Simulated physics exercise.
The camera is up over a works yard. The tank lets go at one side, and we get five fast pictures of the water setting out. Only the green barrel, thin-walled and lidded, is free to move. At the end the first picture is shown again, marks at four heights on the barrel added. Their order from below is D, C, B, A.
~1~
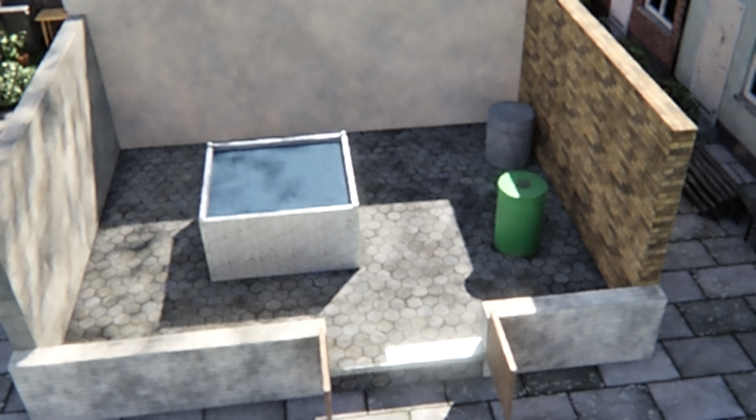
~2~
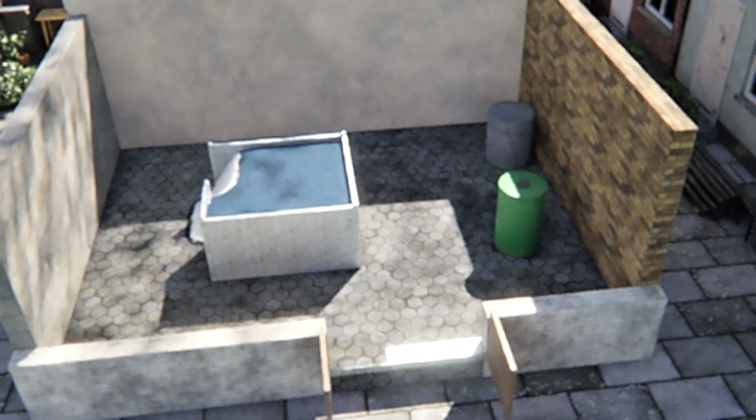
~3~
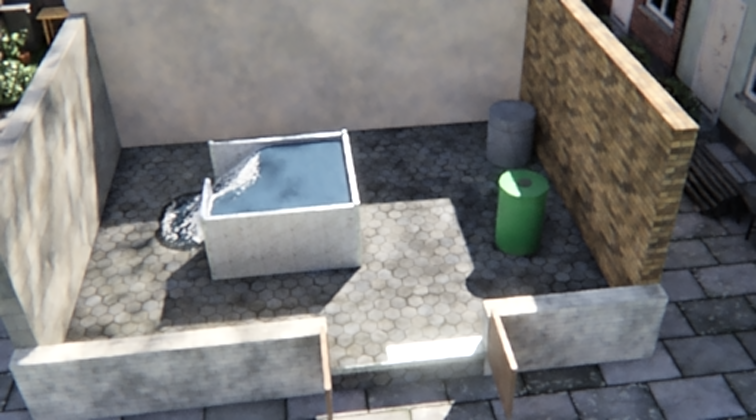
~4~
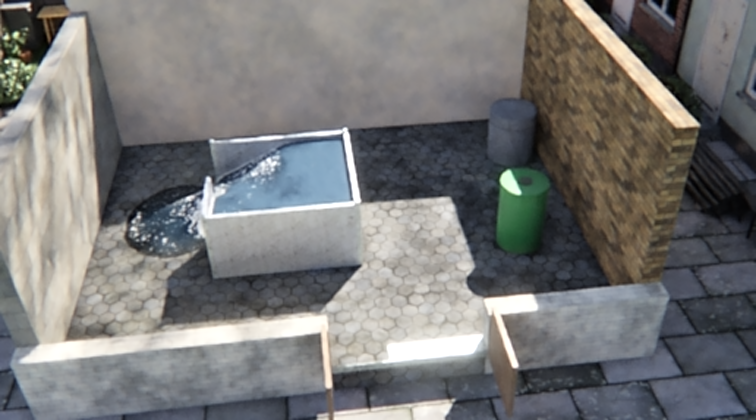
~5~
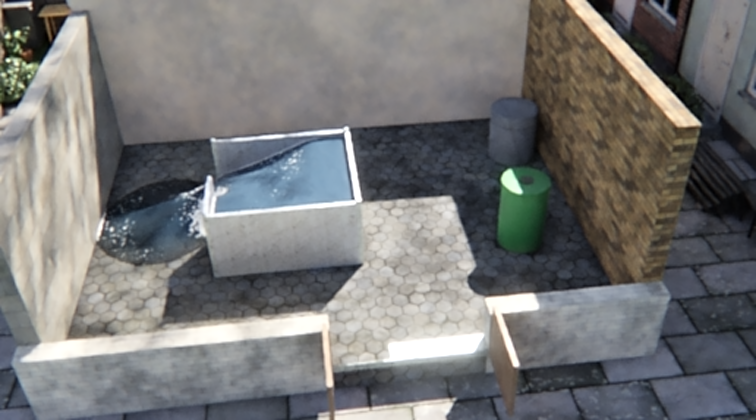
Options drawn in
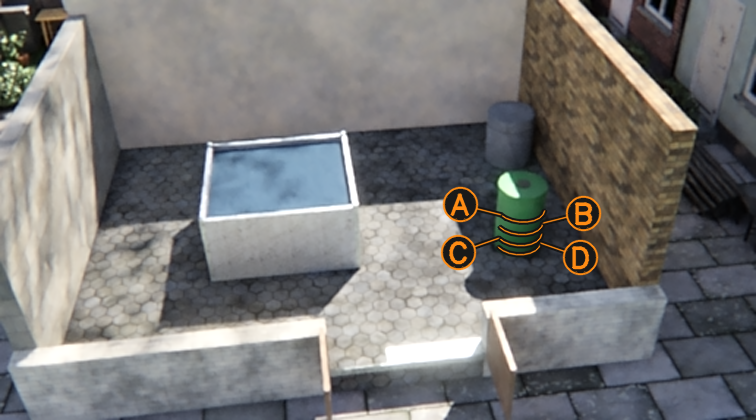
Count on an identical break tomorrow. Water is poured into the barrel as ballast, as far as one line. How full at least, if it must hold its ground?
C.
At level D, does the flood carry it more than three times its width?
No, it does not.
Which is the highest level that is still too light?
Level D.
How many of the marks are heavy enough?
Three of the four.
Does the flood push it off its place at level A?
No.
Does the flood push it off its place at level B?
No.
On the marked copy, A at (527, 221); B at (525, 234); C at (524, 245); D at (523, 254); from the bottom up D, C, B, A.
For level A, it does not move.
For level B, it does not move.
For level C, it does not move.
For level D, it is pushed about its own width away.
